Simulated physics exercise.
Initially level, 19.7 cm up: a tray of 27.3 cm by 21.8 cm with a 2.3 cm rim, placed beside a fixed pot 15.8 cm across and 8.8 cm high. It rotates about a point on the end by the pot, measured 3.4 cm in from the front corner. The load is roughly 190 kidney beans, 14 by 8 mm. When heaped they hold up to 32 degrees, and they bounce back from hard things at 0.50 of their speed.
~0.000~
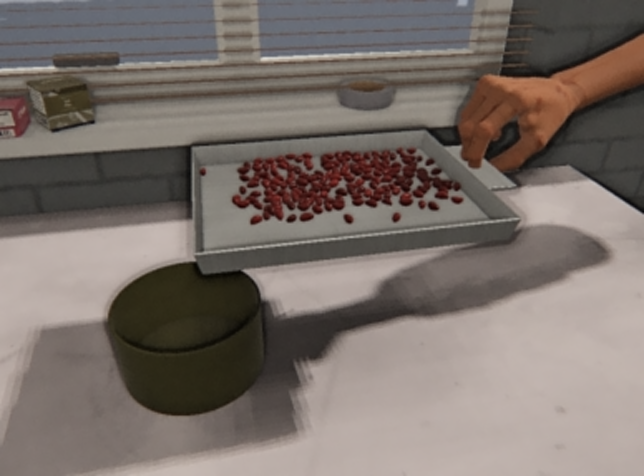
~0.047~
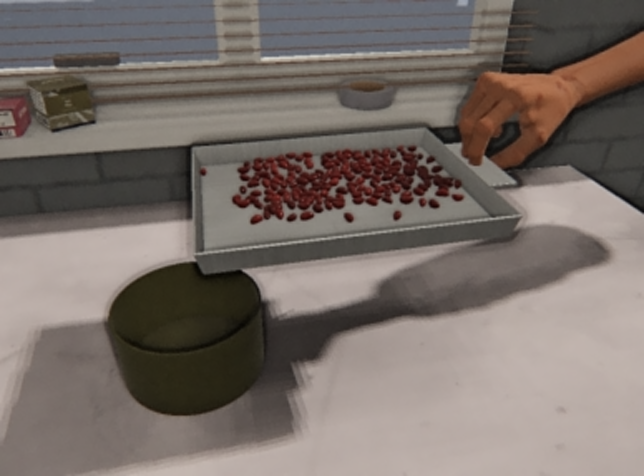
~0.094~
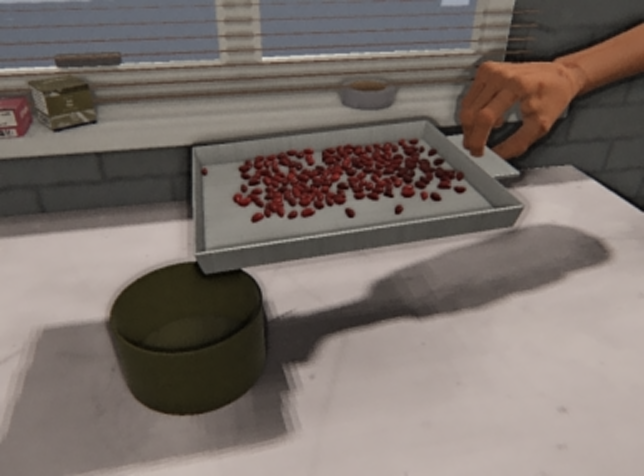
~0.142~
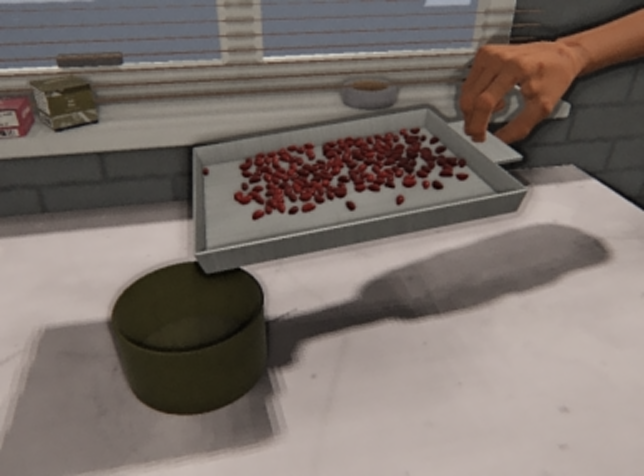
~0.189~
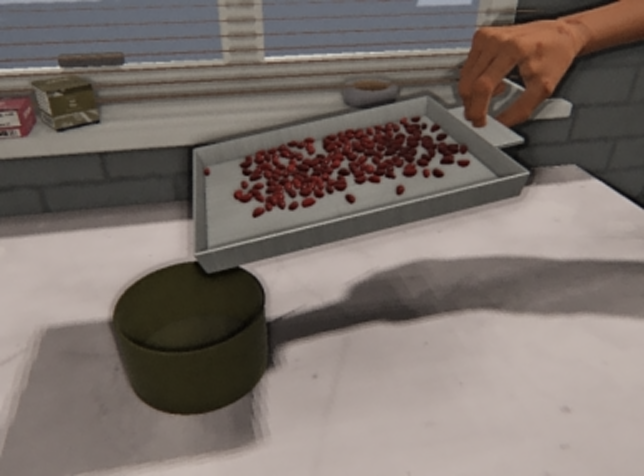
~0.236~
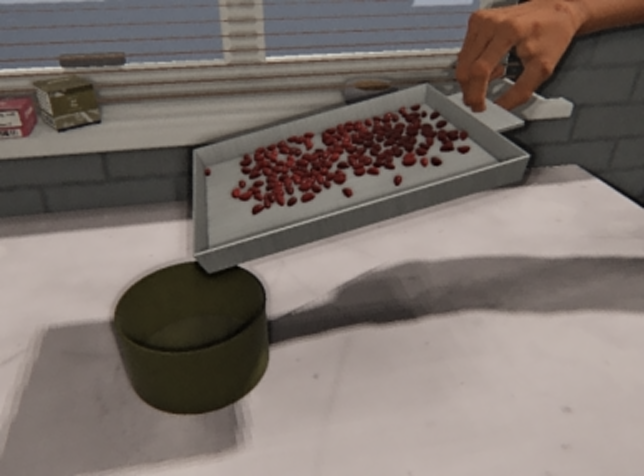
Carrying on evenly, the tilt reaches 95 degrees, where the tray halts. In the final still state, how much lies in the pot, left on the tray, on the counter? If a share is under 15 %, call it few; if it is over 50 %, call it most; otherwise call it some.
I would say pot: Most, left on the tray: Few, counter: Some.
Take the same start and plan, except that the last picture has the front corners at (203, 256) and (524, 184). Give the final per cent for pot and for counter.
Split: Pot = 0, counter = 100.
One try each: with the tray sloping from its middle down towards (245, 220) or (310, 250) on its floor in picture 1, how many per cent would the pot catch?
First try: Around 35 percent; second try: Around 0 percent.
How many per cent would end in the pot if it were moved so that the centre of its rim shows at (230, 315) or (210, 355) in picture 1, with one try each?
The shares would be near 25 and 20 per cent respectively.
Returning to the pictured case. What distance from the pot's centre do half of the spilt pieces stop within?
About 18 cm from the centre.
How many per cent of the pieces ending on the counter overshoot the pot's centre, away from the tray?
I'd put it at close to 70 per cent.
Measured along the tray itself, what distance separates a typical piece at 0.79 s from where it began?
12 cm.
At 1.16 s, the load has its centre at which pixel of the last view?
Close to pixel (198, 190).
Then, at 0.79 s, tilt 51 degrees; the tray holds 100 %, the pot 0 %.
After 1.16 s, tilt 77 degrees; the tray holds 75 %, the pot 10 %.
After 1.62 s, tilt 95 degrees; the tray holds 15 %, the pot 45 %.
At rest (2.9 s), pot 65 %, tray 0 %, counter 35 %.
